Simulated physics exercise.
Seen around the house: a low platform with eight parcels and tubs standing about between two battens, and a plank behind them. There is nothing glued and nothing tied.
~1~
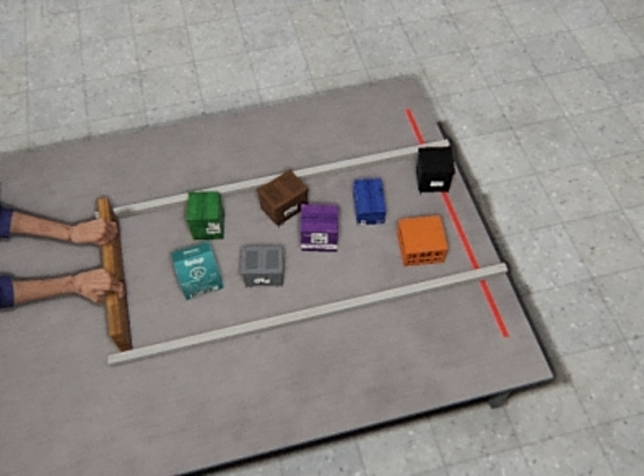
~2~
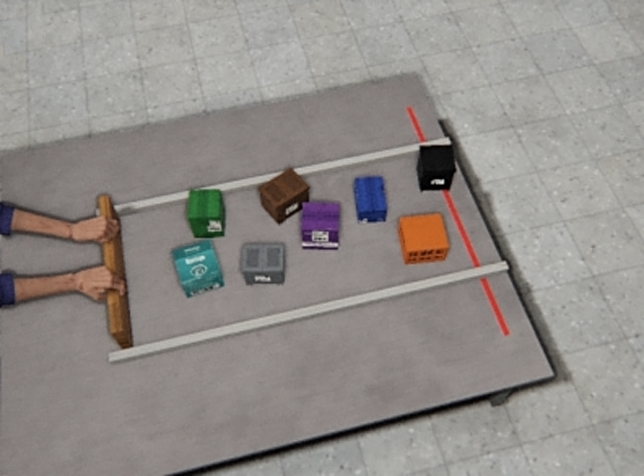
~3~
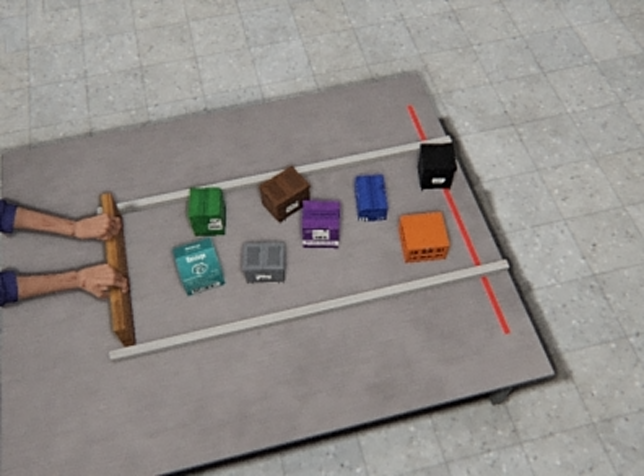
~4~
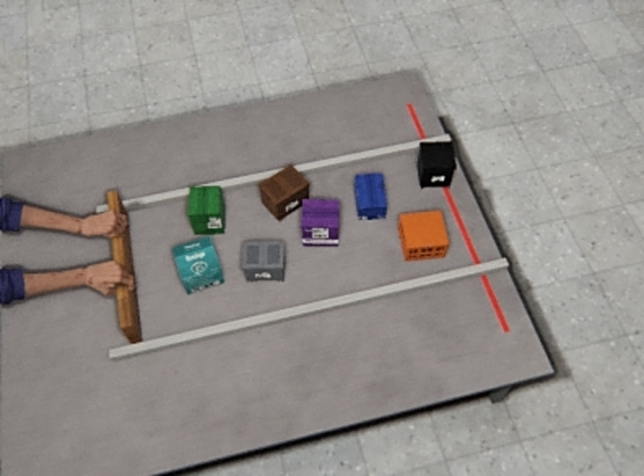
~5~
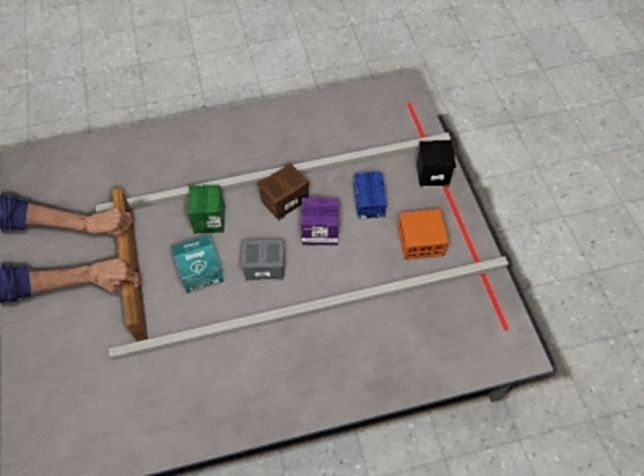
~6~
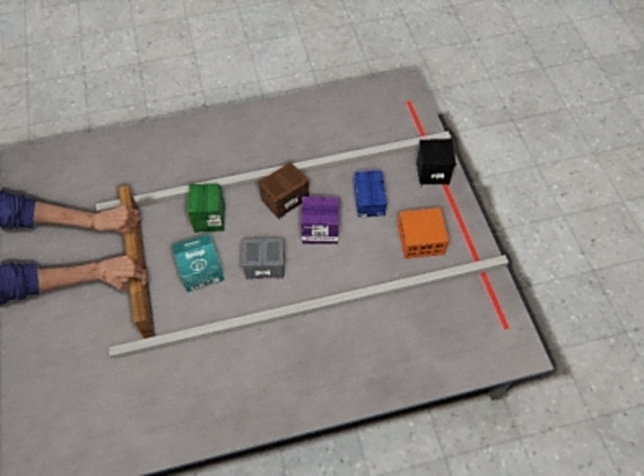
On a low grey platform, two hands slide a plank slightly right toward eight still containers.
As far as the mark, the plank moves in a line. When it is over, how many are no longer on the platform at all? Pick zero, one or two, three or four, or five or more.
The answer is five or more.
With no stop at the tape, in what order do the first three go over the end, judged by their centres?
Earliest first, the order is the black tote, the orange crate, the blue box.
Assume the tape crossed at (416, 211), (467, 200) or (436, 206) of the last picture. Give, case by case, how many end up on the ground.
3, 8, 6.
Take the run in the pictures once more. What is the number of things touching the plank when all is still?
Number: 2.
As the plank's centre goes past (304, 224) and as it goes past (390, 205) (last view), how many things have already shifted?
That makes 6 at the first spot and 8 at the second.
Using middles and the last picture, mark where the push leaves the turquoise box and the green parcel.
Turquoise box: About (477, 203); green parcel: About (453, 154).
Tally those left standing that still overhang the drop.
Count: 2.
Soon after, none off yet; black tote at rest near (435, 163); orange crate at rest near (423, 233); blue box at rest near (370, 194).
Then, none off yet; black tote moving near (438, 162); orange crate moving near (426, 234); blue box moved about its own width near (398, 173).
Further on, one off so far; black tote falling near (491, 208); orange crate moved well along near (504, 230); blue box moved well along near (461, 157).
At rest, the number that fall off is five or more; fallen, grey tote, brown tote, purple parcel, blue box, orange crate and black tote.
